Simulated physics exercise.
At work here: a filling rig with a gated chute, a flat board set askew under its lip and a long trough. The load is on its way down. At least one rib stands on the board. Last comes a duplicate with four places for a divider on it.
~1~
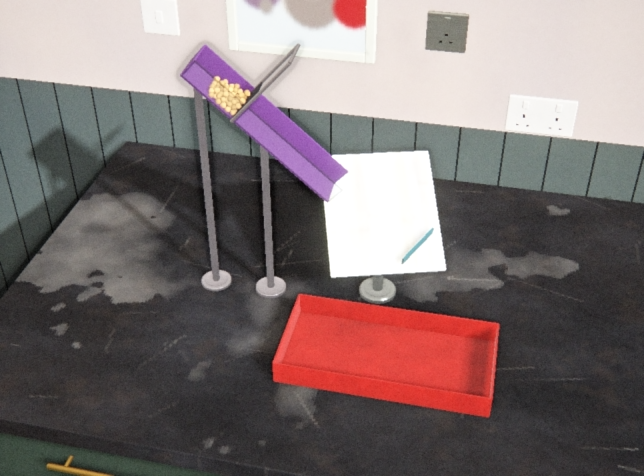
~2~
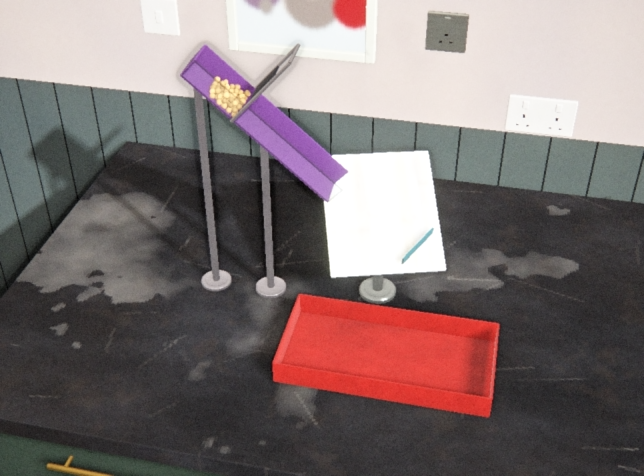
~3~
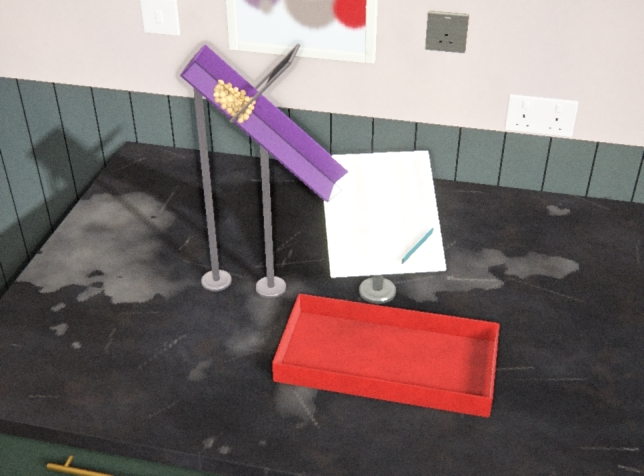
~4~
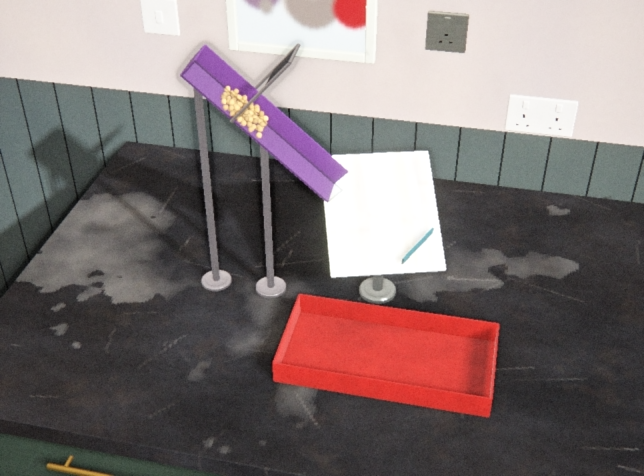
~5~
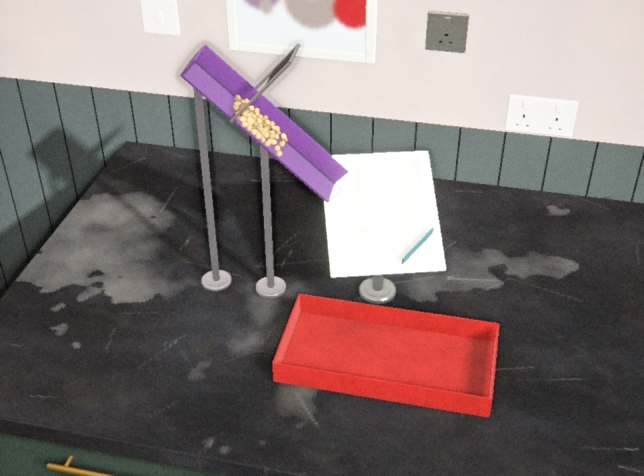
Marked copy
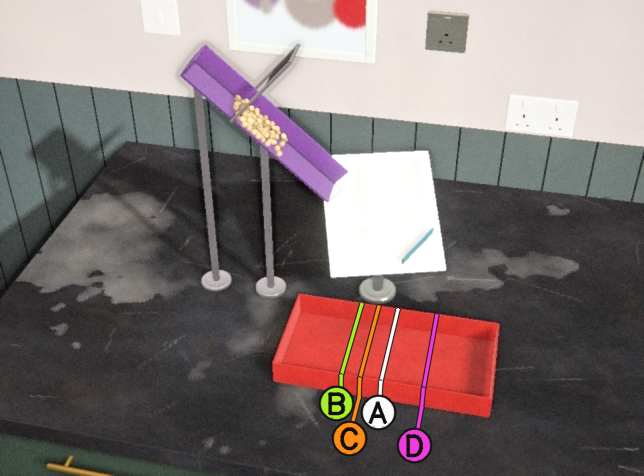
Pale round chickpeas bunched near the top of a sloping purple chute slid past a raised gate and down to the right, stringing out a little, above a tilted white board and an empty red tray.
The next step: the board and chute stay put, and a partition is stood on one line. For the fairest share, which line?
A is best.
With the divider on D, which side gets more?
More lands on the left.
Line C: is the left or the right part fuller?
Right.
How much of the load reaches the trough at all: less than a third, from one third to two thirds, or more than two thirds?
About that: More than two thirds.
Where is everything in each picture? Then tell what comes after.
The first picture shows load behind the gate at (232, 95), dried chickpeas; lip of the chute at (331, 193), sloping fairly steeply.
The second picture shows middle of the board at (381, 211), tilted fairly steeply; middle of its low edge at (389, 273); of its high edge at (374, 153).
The third picture shows front corners of the trough at (273, 363) and (492, 399), empty; front of the load at (246, 115).
The fourth picture shows middle of the load at (245, 106); its front at (259, 135), about a quarter of the way to the lip; rib from (434, 228) to (403, 259).
The fifth picture shows middle of the load at (259, 121); its front at (279, 154), about half of the way to the lip.
On the marked copy, line A crosses the front rim at (381, 381); line B crosses the front rim at (341, 374); line C crosses the front rim at (360, 377); line D crosses the front rim at (423, 388).
If A is chosen, of what is caught, about half on the left of the divider, about half on the right.
If B is chosen, of what is caught, none on the left of the divider, all on the right.
If C is chosen, of what is caught, a stray few on the left of the divider, nearly all on the right.
If D is chosen, of what is caught, nearly all on the left of the divider, a stray few on the right.
